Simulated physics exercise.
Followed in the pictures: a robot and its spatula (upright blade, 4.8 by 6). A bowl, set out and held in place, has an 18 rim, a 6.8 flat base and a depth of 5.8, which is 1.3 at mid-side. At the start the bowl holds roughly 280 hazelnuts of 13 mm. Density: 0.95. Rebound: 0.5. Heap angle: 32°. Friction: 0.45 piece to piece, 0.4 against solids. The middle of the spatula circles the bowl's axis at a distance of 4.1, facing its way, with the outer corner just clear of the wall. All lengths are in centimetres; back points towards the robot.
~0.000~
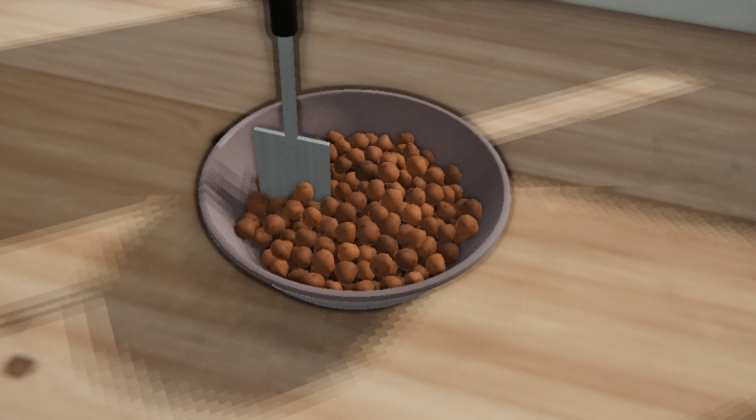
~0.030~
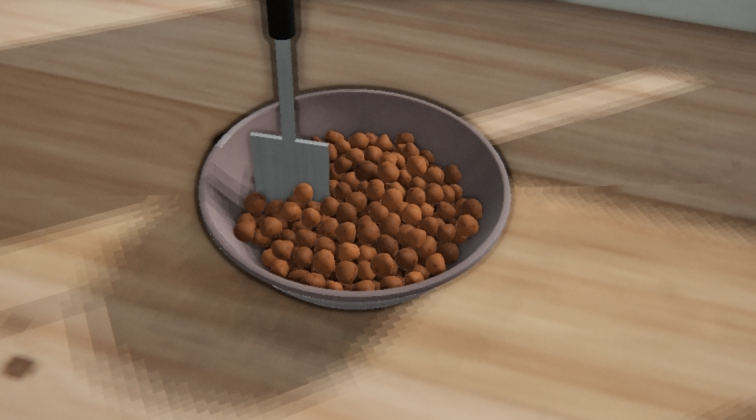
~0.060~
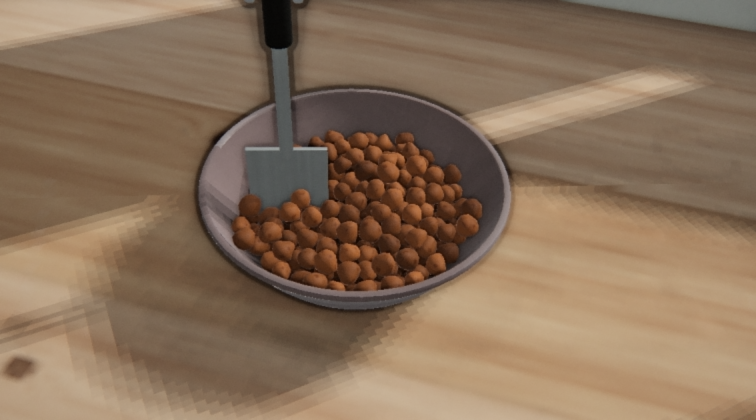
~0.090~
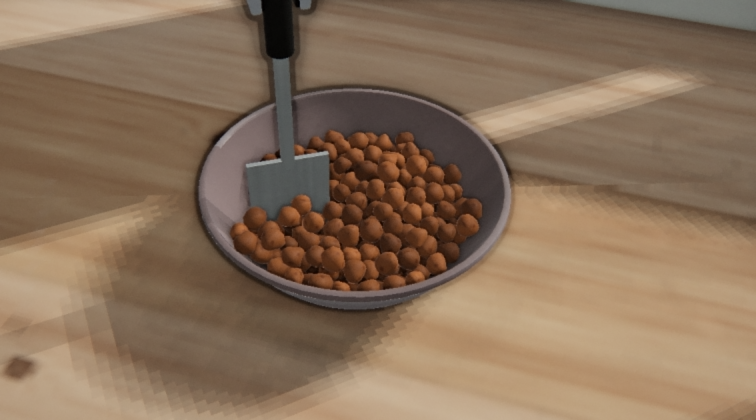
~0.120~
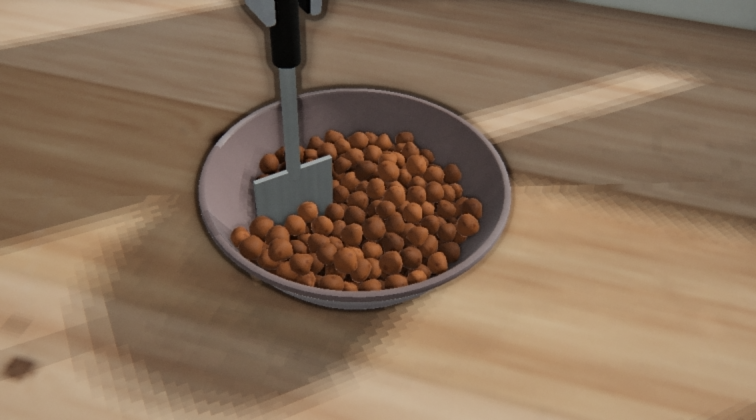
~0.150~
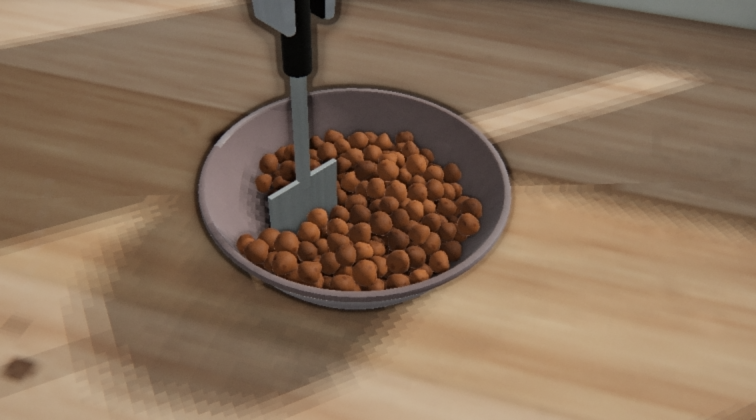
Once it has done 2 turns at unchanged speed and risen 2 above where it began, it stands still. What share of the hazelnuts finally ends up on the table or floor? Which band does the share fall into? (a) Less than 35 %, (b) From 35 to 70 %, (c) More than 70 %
(a) Less than 35 %.
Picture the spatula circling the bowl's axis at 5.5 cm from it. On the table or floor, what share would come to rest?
Then some 5 percent.
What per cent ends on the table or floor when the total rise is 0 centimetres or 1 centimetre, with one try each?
35 and 30 %.
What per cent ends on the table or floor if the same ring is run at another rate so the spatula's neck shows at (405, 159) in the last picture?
About 55 %.
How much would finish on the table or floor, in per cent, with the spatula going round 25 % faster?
I'd expect about 30 %.
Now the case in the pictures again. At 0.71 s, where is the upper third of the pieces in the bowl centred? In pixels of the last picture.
(278, 154), roughly.
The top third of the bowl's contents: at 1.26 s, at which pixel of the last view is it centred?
Near (402, 186).
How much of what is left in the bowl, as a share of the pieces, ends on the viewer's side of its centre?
I'd put it at roughly 50 per cent.
By 0.71 s, 321° round, highest piece 9 above the table; 235 in the bowl, 43 on the table or floor, 7 in flight or on the tool.
By 1.26 s, 221° round, highest piece 6 above the table; 209 in the bowl, 76 on the table or floor.
By 1.74 s, 0° round, highest piece 5 above the table; 209 in the bowl, 76 on the table or floor.
By 2.44 s, 0° round, highest piece 5 above the table; 209 in the bowl, 76 on the table or floor.
Final count, 209 in the bowl, 76 on the table or floor. That is 27 % on the table or floor.
